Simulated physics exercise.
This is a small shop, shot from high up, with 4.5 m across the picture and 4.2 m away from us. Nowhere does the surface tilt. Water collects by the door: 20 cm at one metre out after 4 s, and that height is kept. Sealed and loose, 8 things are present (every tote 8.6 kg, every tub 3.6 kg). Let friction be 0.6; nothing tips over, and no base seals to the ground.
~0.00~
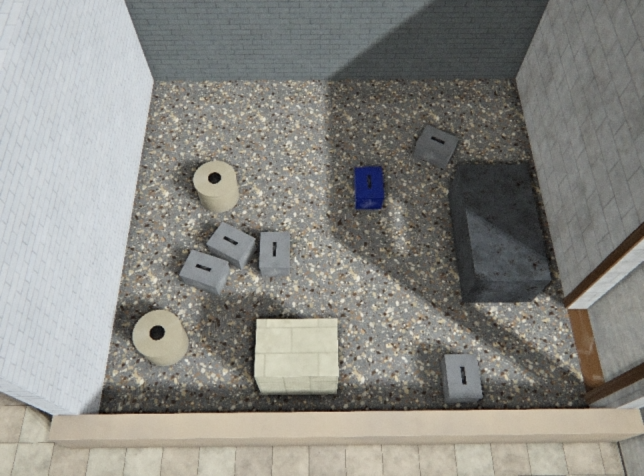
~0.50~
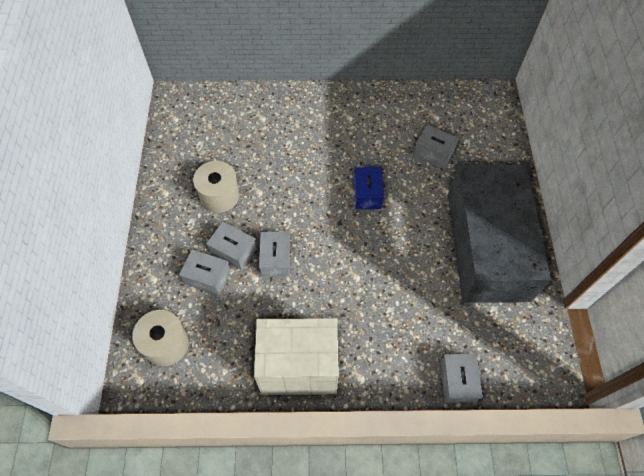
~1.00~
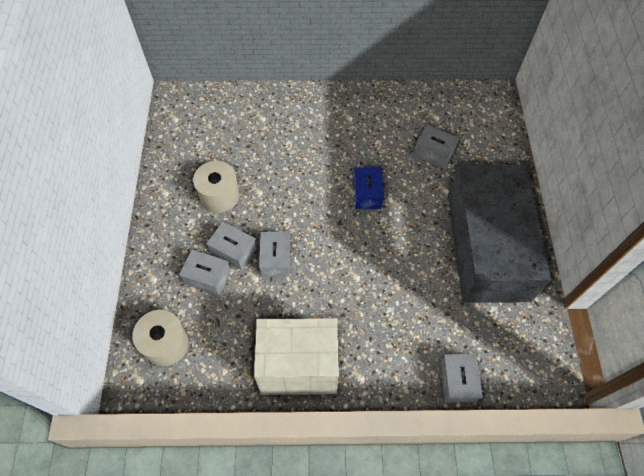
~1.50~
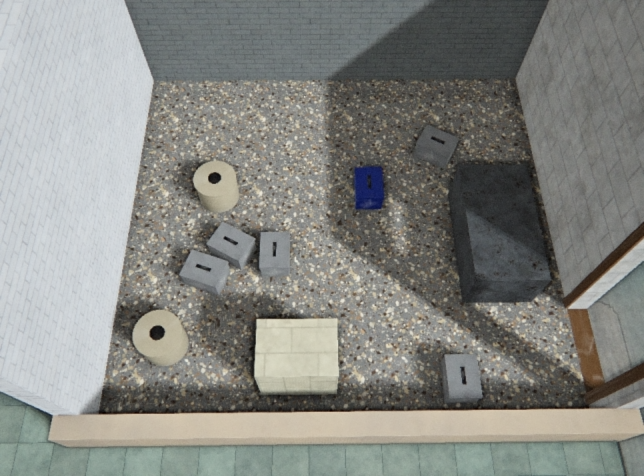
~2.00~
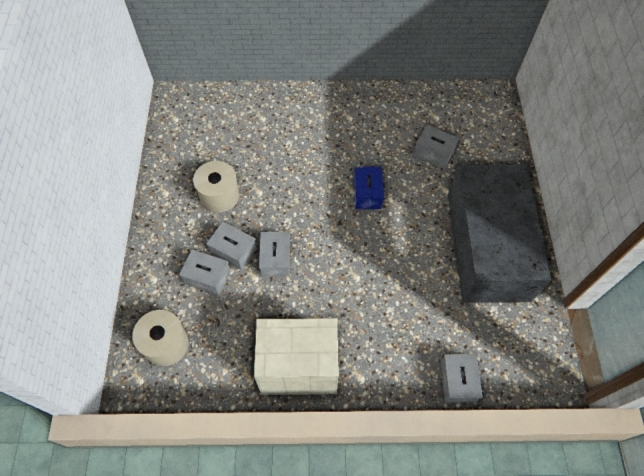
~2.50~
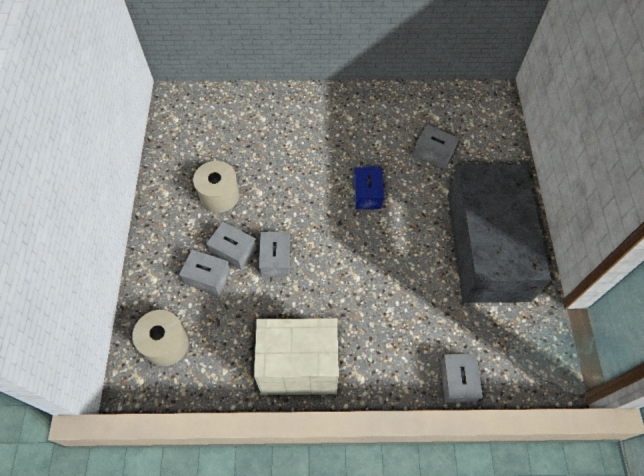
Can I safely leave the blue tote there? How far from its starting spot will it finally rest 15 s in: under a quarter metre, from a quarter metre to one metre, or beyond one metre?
It ends up under a quarter metre away.
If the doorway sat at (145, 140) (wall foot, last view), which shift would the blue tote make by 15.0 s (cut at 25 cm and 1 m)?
Under that change the blue tote is pushed a bit.
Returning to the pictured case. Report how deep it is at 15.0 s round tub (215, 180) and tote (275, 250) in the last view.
About 8 and 9 cm.
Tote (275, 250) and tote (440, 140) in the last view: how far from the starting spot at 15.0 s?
In turn: 100 cm, 0 cm.
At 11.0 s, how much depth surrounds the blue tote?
About 2 cm.
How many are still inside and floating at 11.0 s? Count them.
It comes to 3.
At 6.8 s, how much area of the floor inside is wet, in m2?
That flooded area is roughly 10.0 m2.
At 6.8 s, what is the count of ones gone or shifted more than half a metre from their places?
That would be 1.
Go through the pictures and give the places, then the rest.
In the first frame, the blue tote at (369, 182), on the bottom; water covers 0.0 m2; 0 of 8 have shifted.
In the second frame, the blue tote at (369, 182), on the bottom; 0.0 m2 under water; 0 of 8 have shifted.
In the third frame, the blue tote at (369, 182) rests on the ground; 0.0 m2 under water; 0 of 8 have shifted.
In the fourth frame, the blue tote at (369, 182) rests on the ground; water covers 0.0 m2; 0 of 8 have shifted.
In the fifth frame, the blue tote at (369, 182) rests on the ground; 0.0 m2 under water; 0 of 8 have shifted.
In the sixth frame, the blue tote at (369, 182) rests on the ground; 0.3 m2 under water; 0 of 8 have shifted.
After 3.5 s the blue tote is near (369, 182), 0.0 m from its start, aground; 0 afloat.
After 6.8 s the blue tote is near (369, 182), 0.0 m from its start, aground; 2 afloat.
After 11.0 s the blue tote is near (369, 182), 0.0 m from its start, aground; 3 afloat.
After 15.0 s the blue tote is near (369, 182), 0.0 m from its start, aground; 6 afloat.
